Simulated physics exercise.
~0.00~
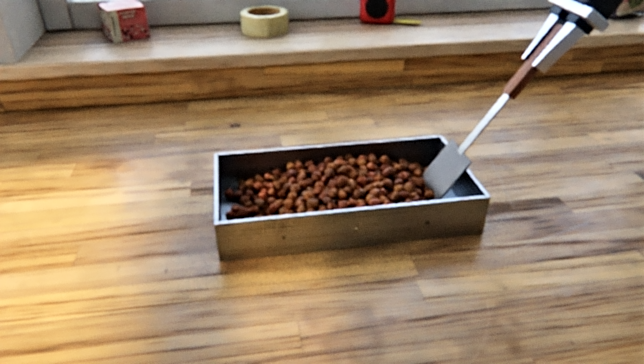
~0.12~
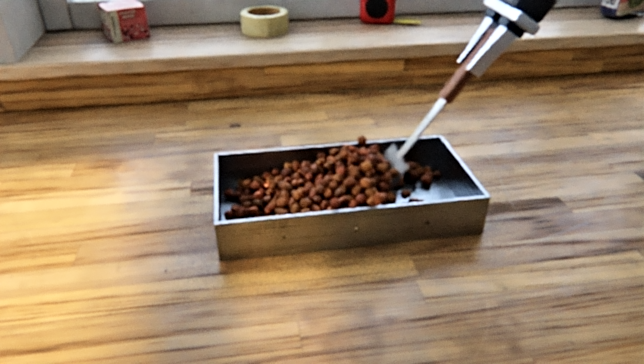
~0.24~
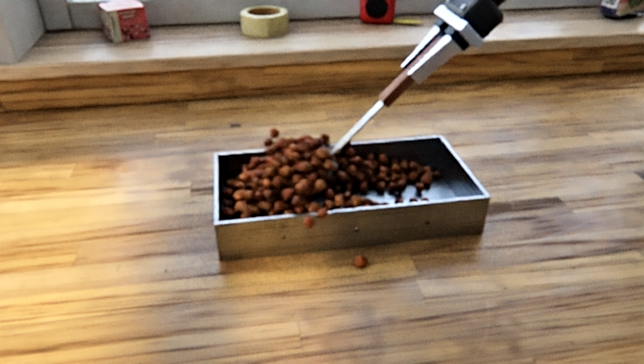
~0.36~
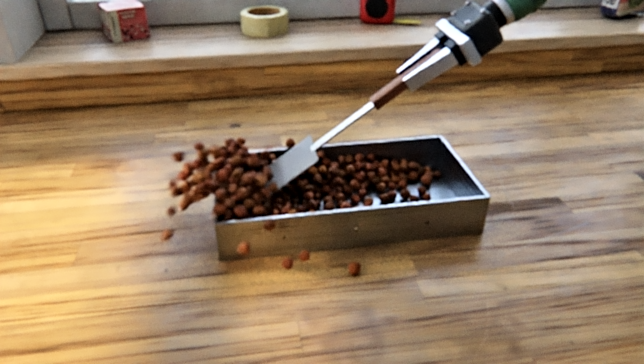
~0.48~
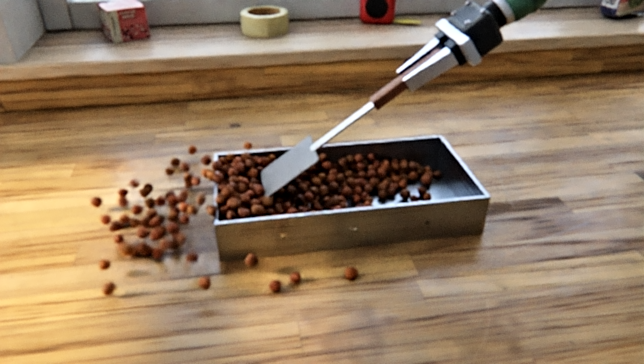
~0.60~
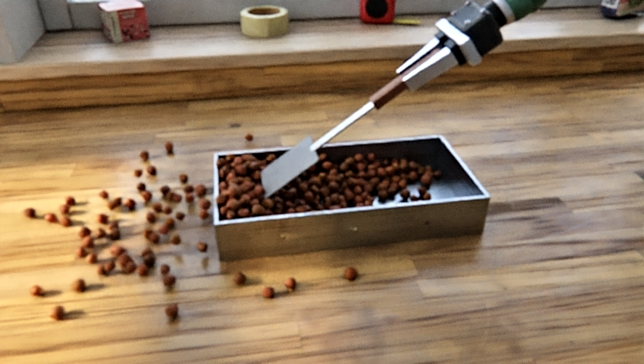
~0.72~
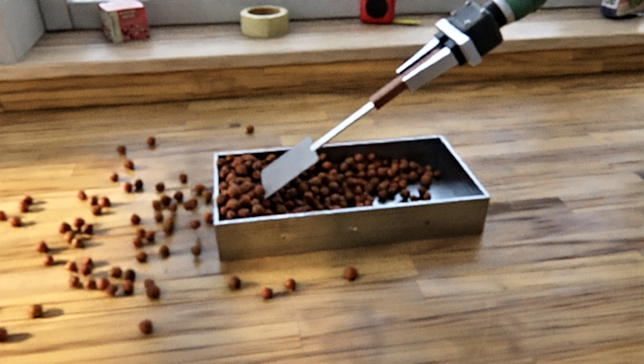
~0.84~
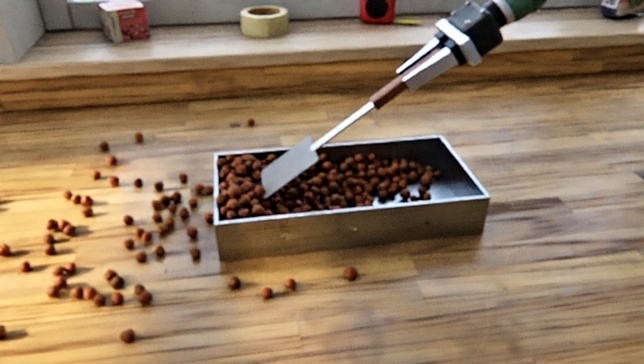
A paddle on a robotic arm starts at the right end of a metal tin partly filled with round brown hazelnuts, standing on a wooden surface. It sweeps left through the tin, pushing the nuts into a steeper heap while a few drop over the near side. As the blade tilts flatter and nears the left end, a cluster spills over the rim. The paddle stops there, and the spilled nuts scatter and roll out to the left. At the end most nuts remain in the unmoved tin, with the rest strewn across the wood.
